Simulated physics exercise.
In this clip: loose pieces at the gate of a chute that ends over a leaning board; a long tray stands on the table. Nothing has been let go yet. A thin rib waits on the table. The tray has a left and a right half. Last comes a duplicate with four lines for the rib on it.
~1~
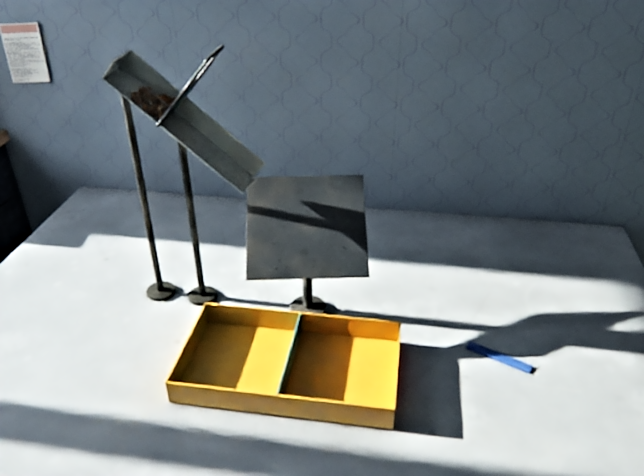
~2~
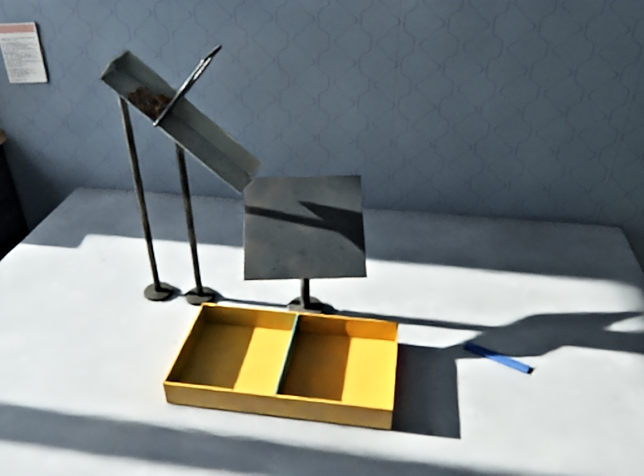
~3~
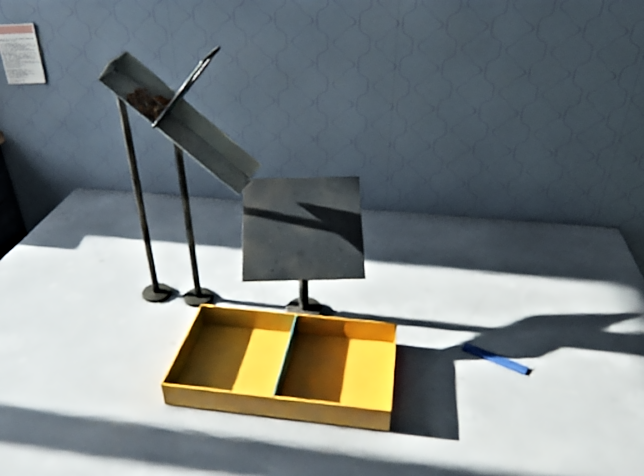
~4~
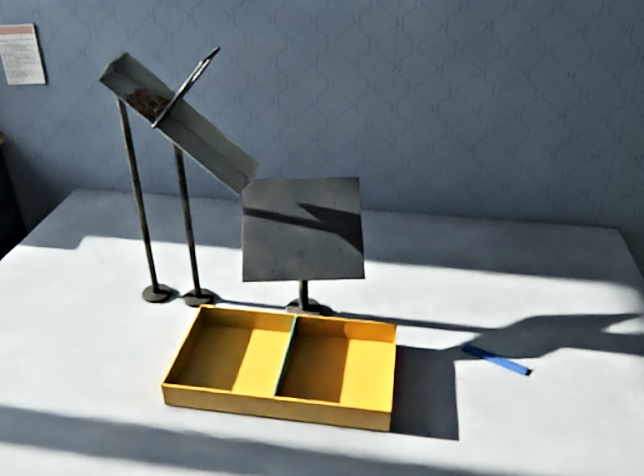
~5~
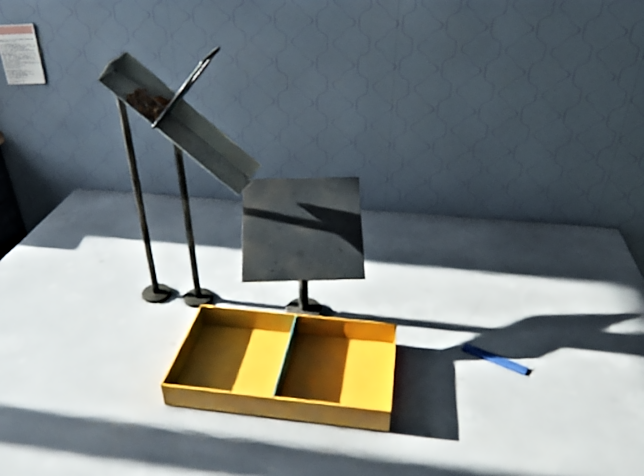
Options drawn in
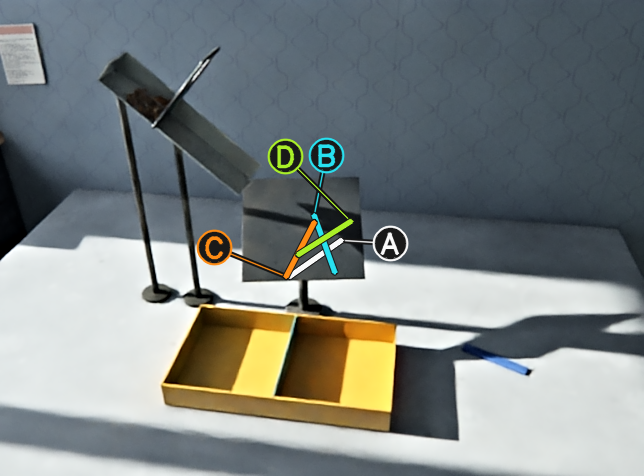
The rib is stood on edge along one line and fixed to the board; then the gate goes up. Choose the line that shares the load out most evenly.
D works best here.
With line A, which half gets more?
The left half.
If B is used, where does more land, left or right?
Right.
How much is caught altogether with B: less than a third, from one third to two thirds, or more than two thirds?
Line B gives more than two thirds.
On the marked copy, line A from (341, 240) to (289, 276); line B from (314, 215) to (334, 272); line C from (314, 222) to (286, 276); line D from (350, 221) to (298, 254).
With A, of what is caught, nearly all in the left half, a small part in the right.
With B, of what is caught, none in the left half, all in the right.
With C, of what is caught, nearly all in the left half, a small part in the right.
With D, of what is caught, about two thirds in the left half, about a third in the right.
